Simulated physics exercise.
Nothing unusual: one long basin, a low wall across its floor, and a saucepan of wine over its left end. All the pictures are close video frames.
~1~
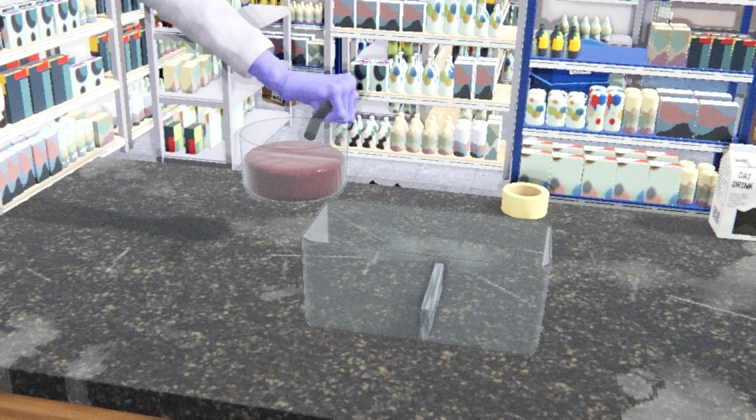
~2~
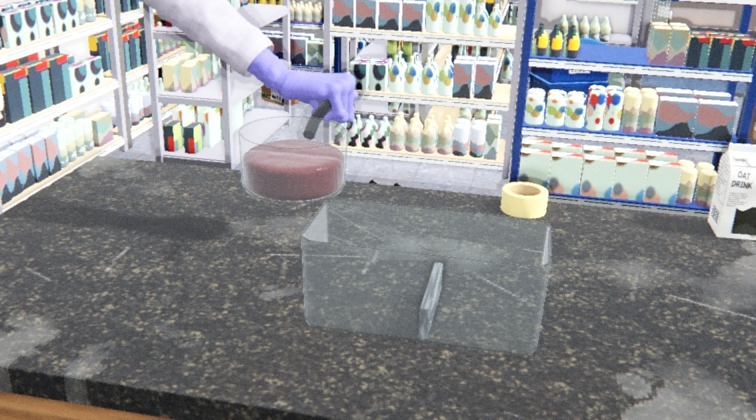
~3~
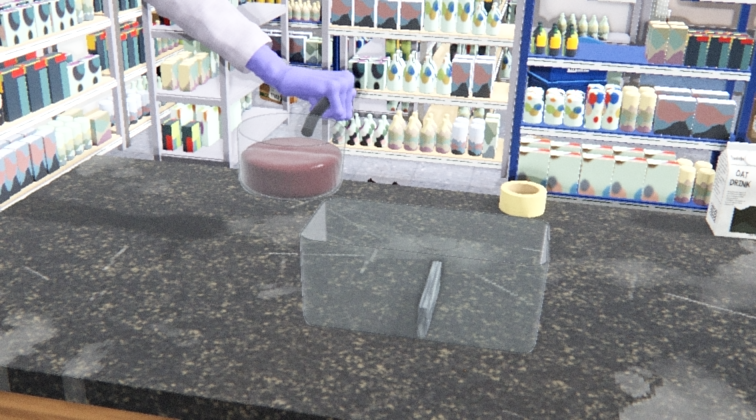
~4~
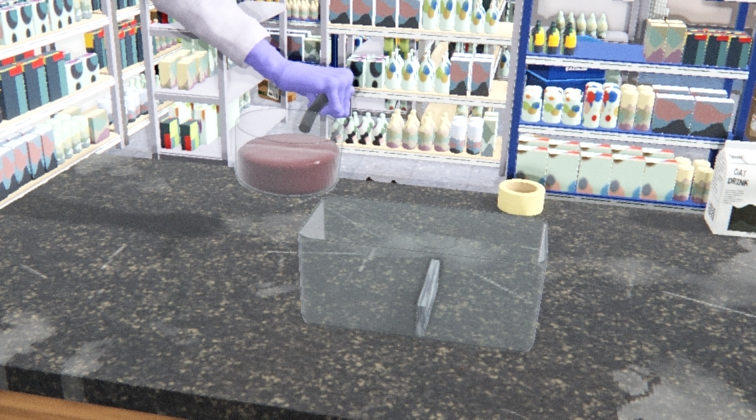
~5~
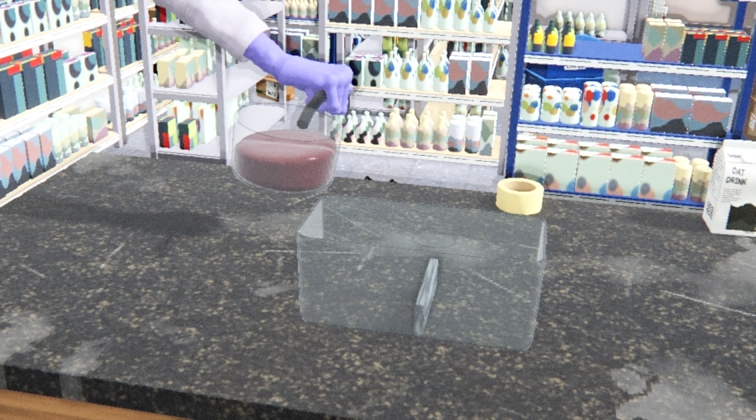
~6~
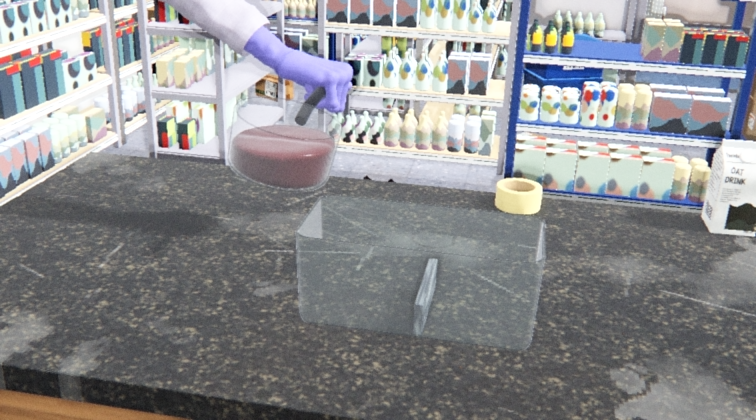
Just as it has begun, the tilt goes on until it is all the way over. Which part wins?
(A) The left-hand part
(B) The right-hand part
The left-hand part.
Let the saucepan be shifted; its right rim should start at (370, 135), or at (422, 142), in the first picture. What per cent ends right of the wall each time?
Near 80 in a hundred first, near 95 in a hundred second.
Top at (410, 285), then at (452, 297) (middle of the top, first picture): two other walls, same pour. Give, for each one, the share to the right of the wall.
Roughly 80 % and 10 %.
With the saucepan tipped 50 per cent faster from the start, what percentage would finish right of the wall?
Something like 35 in a hundred.
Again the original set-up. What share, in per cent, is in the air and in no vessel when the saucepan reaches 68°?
I'd say some 25 per cent.
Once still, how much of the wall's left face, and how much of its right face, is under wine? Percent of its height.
The left reads 50 in a hundred and the right 10 in a hundred.
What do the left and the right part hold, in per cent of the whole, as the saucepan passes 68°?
0 % left, 0 % right.
A moment on, the tilt is 68° and 71 per cent is still to pour, 2 is left of the wall and 0 right of it.
Next, the tilt is 104° and 12 per cent is still to pour, 53 is left of the wall and 16 right of it.
Then the tilt is 111° and 0 per cent is still to pour, 81 is left of the wall and 17 right of it.
Later the tilt is 111° and 0 per cent is still to pour, 81 is left of the wall and 18 right of it.
Finally, 81 per cent lies left of the wall, 18 right of it and 1 outside.
